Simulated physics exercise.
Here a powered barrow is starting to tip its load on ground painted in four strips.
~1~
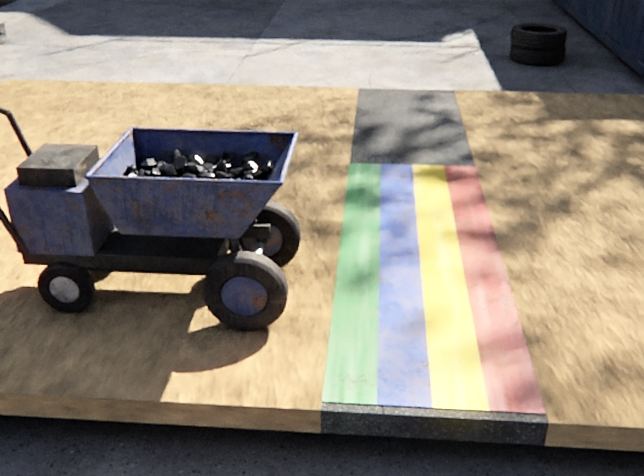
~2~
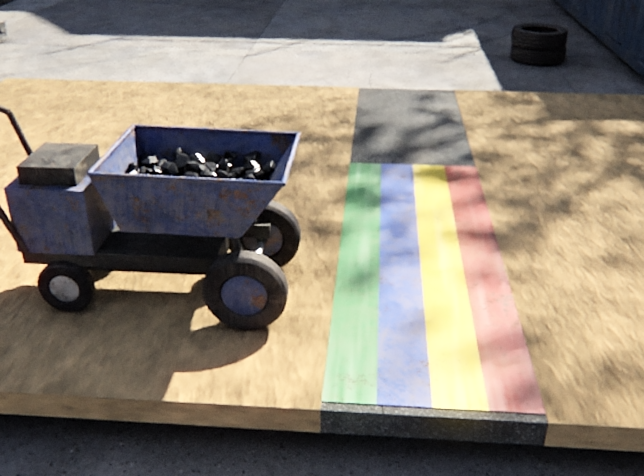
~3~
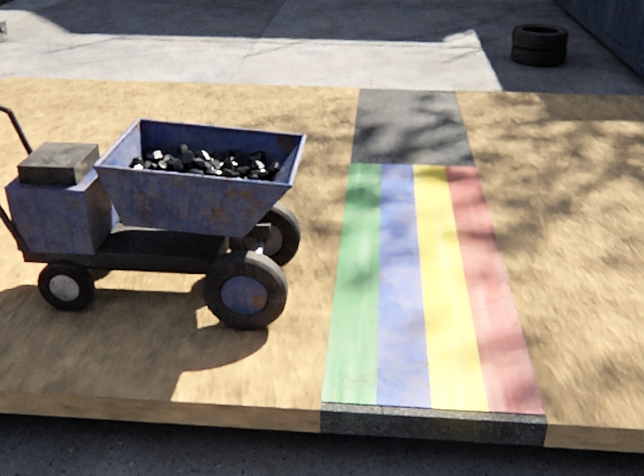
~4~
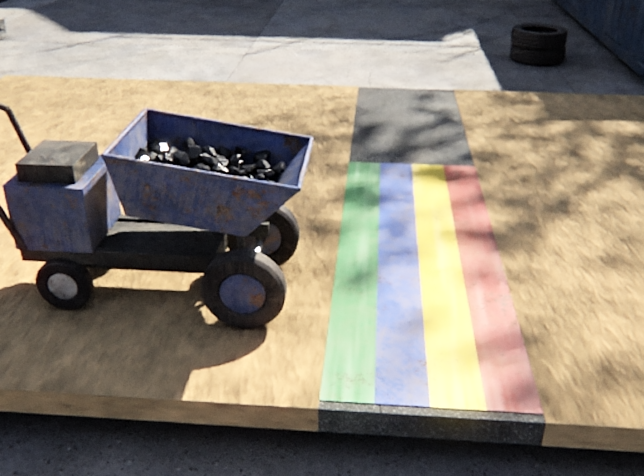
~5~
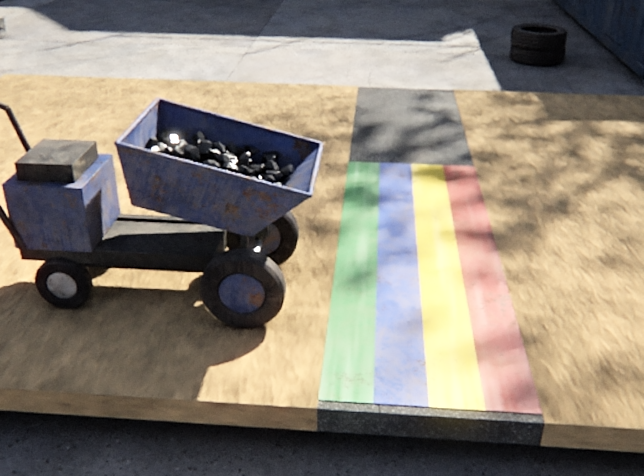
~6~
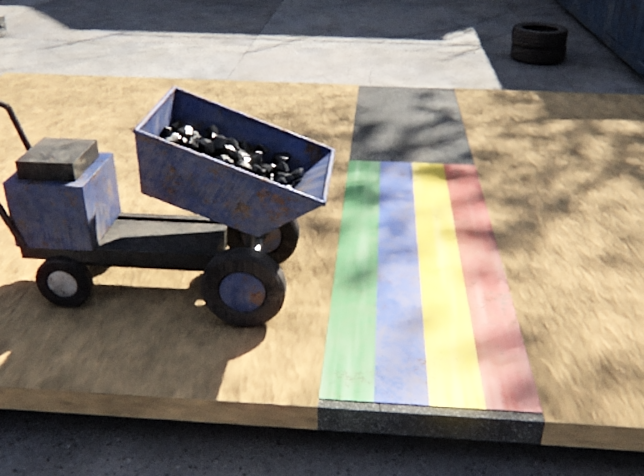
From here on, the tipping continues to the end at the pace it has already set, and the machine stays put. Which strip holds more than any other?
The blue strip.
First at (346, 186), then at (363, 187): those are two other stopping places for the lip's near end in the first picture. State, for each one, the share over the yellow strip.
In order: About 40 % and 30 %.
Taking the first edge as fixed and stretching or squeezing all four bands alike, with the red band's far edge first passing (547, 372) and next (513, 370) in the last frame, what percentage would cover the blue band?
Roughly 40 % and 40 %.
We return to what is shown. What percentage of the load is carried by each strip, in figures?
The green strip takes 5 per cent, the blue strip 40, the yellow strip 25 and the red strip 10.
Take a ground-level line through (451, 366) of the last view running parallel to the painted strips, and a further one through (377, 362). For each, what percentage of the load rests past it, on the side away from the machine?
The first comes to 20 per cent, the second to 70 per cent.
Shortly afterwards, skip tipped steeply; the whole lot in the skip.
Next, skip tipped right over; the bulk in the skip; only a few over the green strip; a little over the blue strip; only a few over the yellow strip; only a few falling.
Some moments later, skip tipped right over; near a quarter in the skip; a little over the green strip; near a third over the blue strip; near a quarter over the yellow strip; a little over the red strip; only a few off the paint.
In the end, skip tipped right over; near a quarter in the skip; a little over the green strip; near a third over the blue strip; near a quarter over the yellow strip; a little over the red strip; only a few off the paint.
